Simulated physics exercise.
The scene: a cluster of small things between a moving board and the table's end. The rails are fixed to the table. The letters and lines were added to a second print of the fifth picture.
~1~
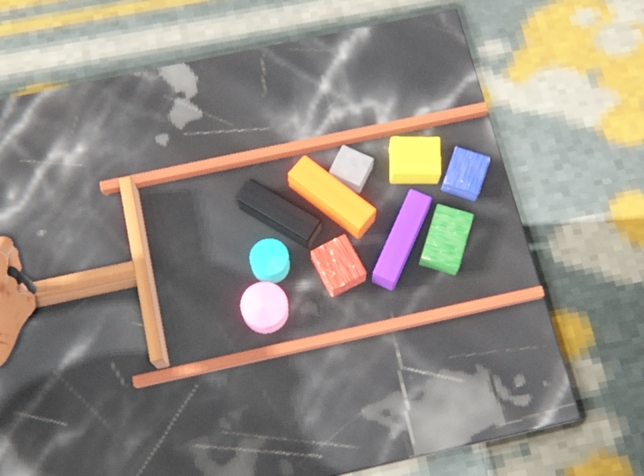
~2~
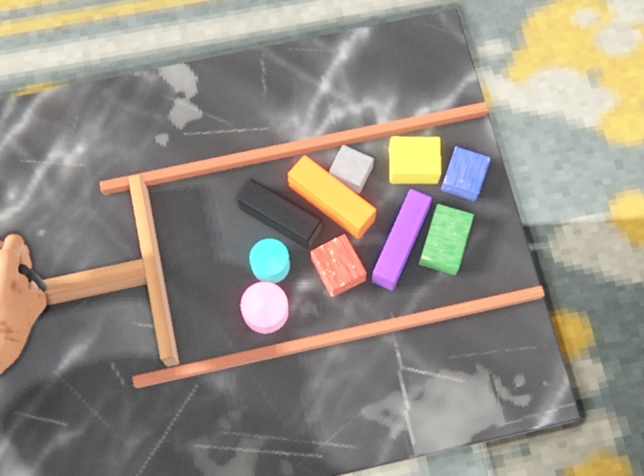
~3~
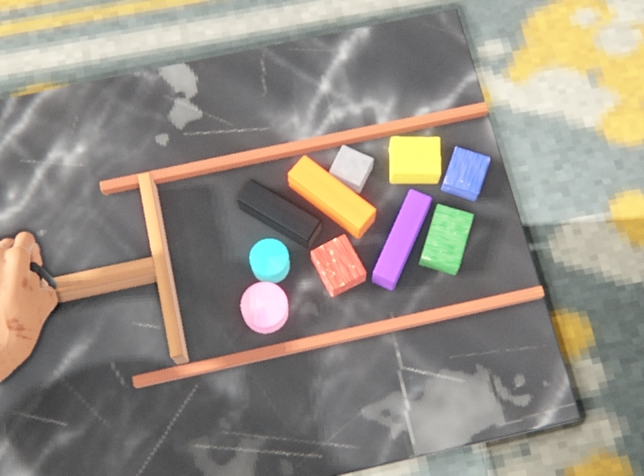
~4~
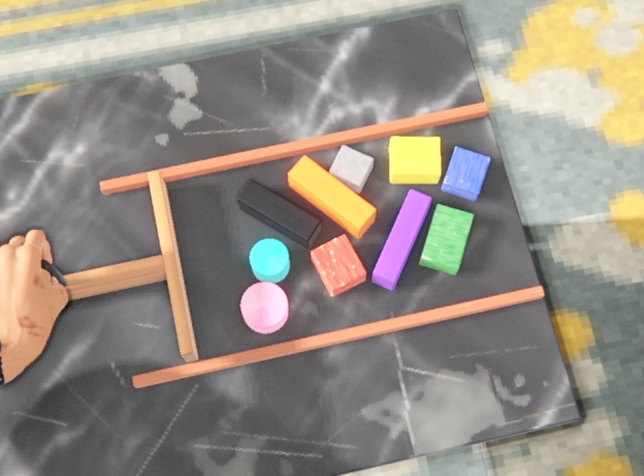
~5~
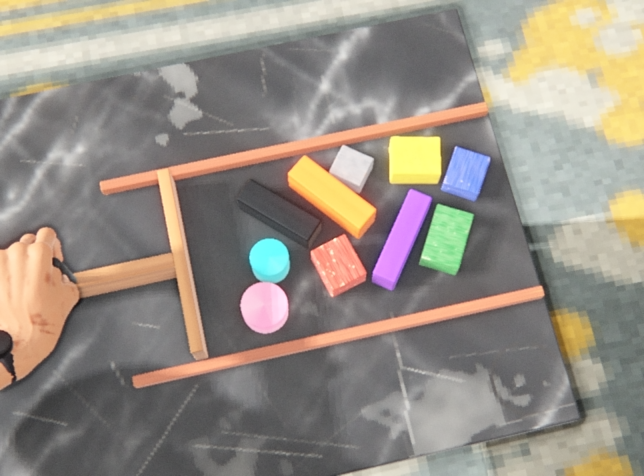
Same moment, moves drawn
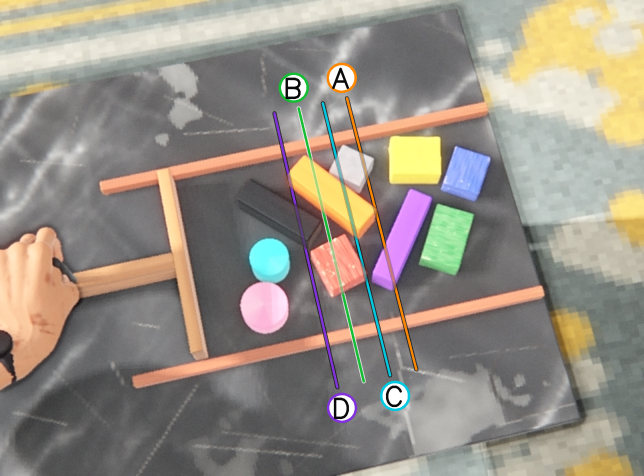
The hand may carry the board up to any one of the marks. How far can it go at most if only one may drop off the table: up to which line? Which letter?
A is the last line within the limit.
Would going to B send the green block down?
No.
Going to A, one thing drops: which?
The blue block goes over.
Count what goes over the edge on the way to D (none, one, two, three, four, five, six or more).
By then, none.
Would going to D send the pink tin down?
No.
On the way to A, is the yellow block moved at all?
Yes.
On the marked copy, A at (380, 228); B at (330, 239); C at (355, 233); D at (304, 244).
Following A. Soon after the start, board (252, 242); pink tin (295, 301); black stick (291, 216).
Later, board (323, 227); green block (459, 240); yellow block (427, 161).
In the end, board (377, 216); blue block over the edge; green block (511, 233); one fallen.
As for the rest, B is within the limit but short; C is within the limit but short; D is within the limit but short.
